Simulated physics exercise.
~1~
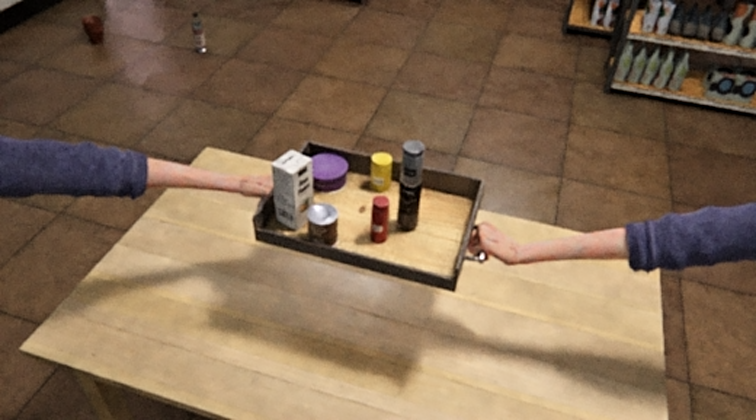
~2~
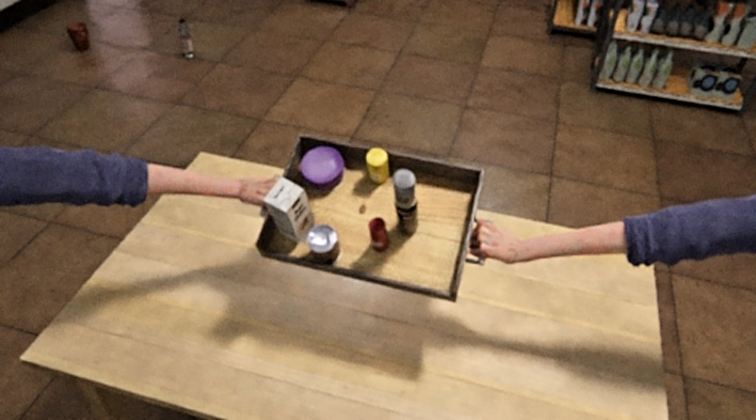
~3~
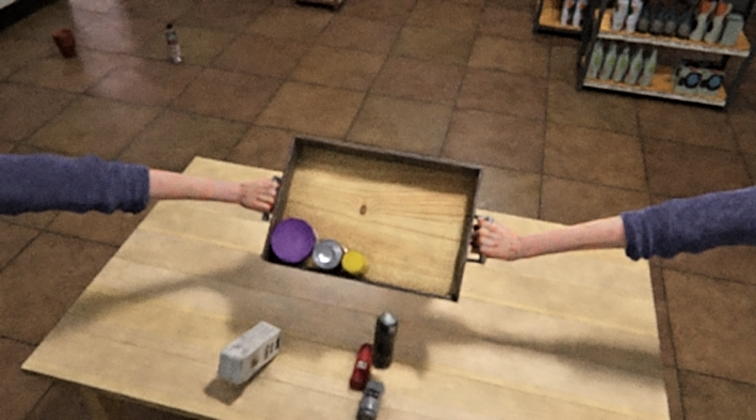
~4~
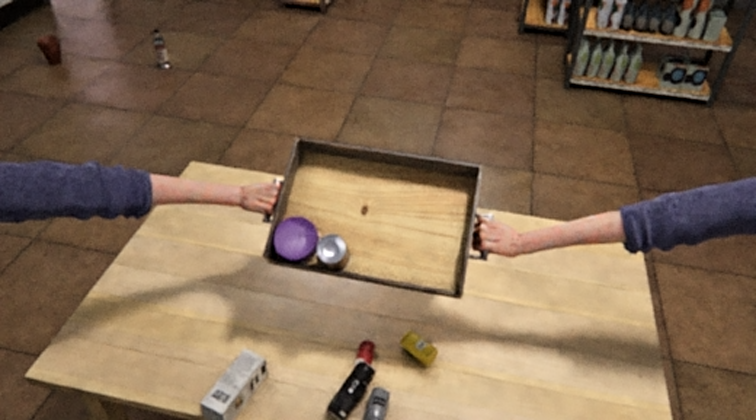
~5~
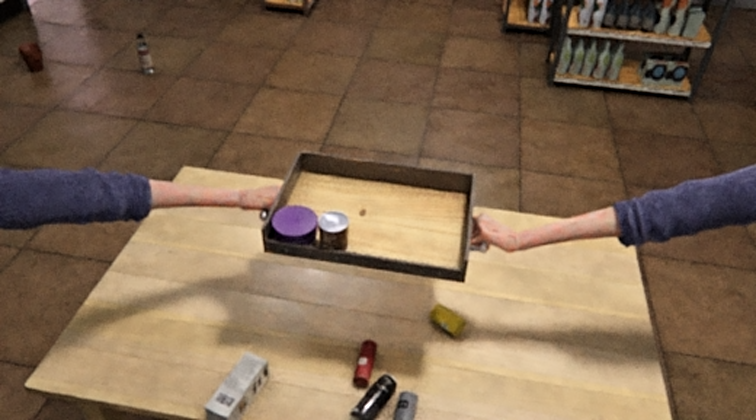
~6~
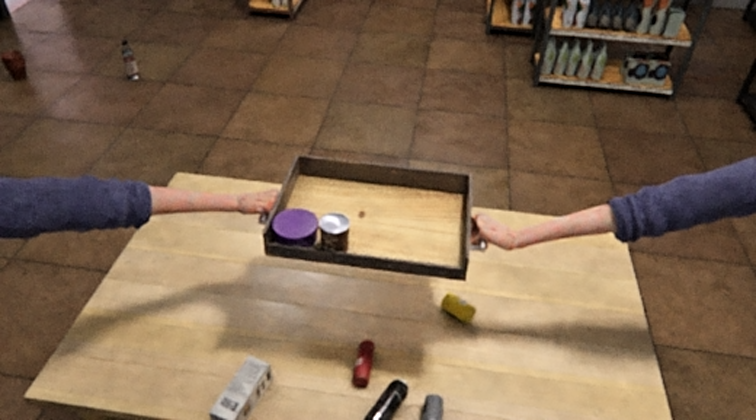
A crate held by two hands tips forward, spilling five items before levelling with two inside.
